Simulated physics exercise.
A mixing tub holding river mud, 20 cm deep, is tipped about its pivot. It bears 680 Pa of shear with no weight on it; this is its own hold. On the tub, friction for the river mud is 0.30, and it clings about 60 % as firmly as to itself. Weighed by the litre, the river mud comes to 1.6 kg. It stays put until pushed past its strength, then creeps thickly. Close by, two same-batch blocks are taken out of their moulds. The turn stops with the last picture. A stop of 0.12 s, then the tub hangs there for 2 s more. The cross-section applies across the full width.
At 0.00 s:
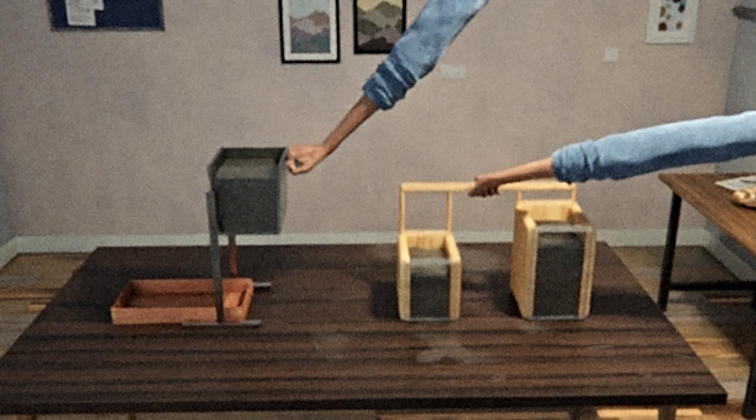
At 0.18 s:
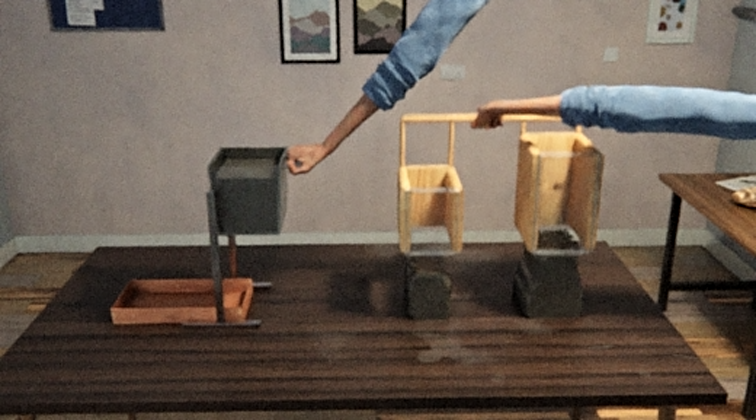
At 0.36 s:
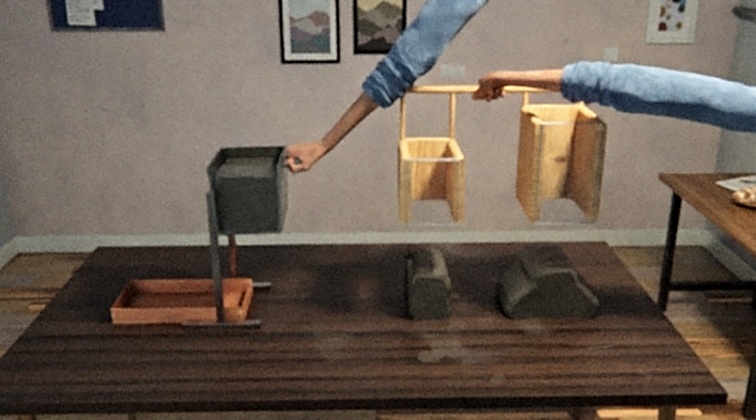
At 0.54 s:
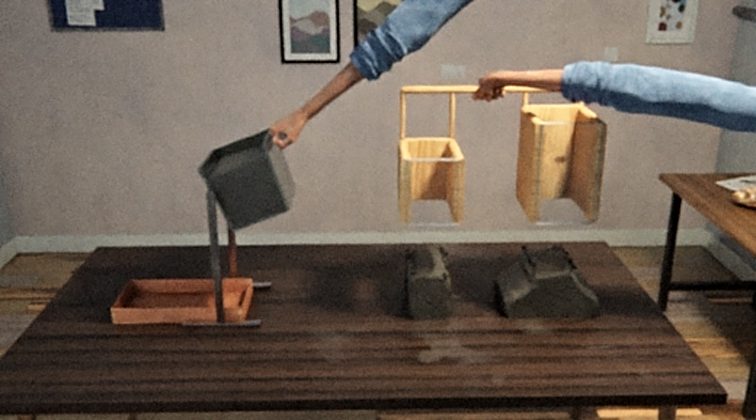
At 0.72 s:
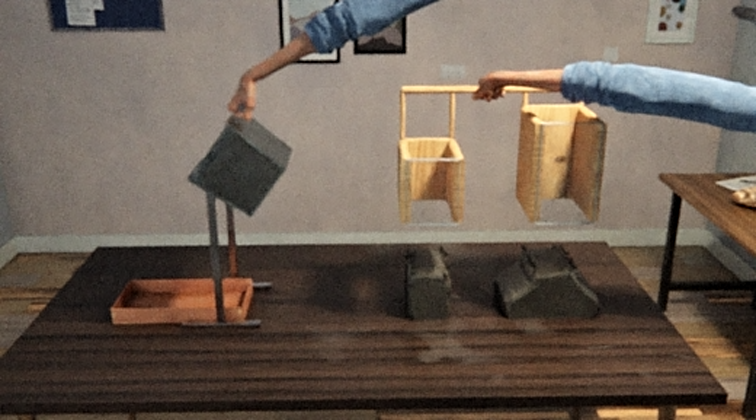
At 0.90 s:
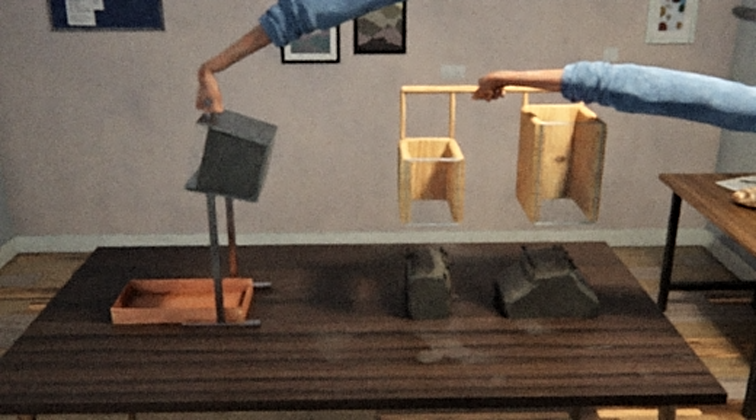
At first, one hand rests against a dark tub on a stand at left while another lifts two wooden moulds off dark, muddy blocks. The uncovered blocks slump, the right one more noticeably. Then the left hand turns the tub steadily counterclockwise above an orange tray, while the moulds stay raised.
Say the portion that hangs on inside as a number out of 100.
Expect roughly 100 %.
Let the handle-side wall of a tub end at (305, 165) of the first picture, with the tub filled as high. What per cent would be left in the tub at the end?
I'd say around 70 percent would remain in the tub at the end.
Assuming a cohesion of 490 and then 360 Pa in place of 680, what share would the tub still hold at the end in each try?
Roughly 100 % followed by roughly 75 %.
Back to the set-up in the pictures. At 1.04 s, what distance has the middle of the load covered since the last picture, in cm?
Distance: About 0 cm.
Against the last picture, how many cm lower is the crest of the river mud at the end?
About 0 cm.
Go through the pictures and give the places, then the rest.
The first picture shows handle-side rim at (278, 167), tilt 0 degrees; crest of the river mud at (266, 178); block heights 16 cm, 25 cm (left to right).
The second picture shows handle-side rim at (278, 167), tilt 0 degrees; crest of the river mud at (266, 178); block heights 16 cm, 22 cm (left to right).
The third picture shows handle-side rim at (277, 165), tilt 1 degrees; crest of the river mud at (274, 177); block heights 16 cm, 17 cm (left to right).
The fourth picture shows handle-side rim at (262, 145), tilt 21 degrees; crest of the river mud at (266, 159); block heights 16 cm, 16 cm (left to right).
The fifth picture shows handle-side rim at (225, 125), tilt 53 degrees; crest of the river mud at (238, 136); block heights 16 cm, 16 cm (left to right).
The sixth picture shows handle-side rim at (197, 124), tilt 75 degrees; crest of the river mud at (213, 131); block heights 16 cm, 16 cm (left to right).
After 1.04 s, the tub is at 75 degrees and holds 100 %.
After 1.21 s, the tub is at 75 degrees and holds 100 %.
After 1.38 s, the tub is at 75 degrees and holds 100 %.
After 1.55 s, the tub is at 75 degrees and holds 100 %.
After 2.90 s, the tub is at 75 degrees and holds 100 %.
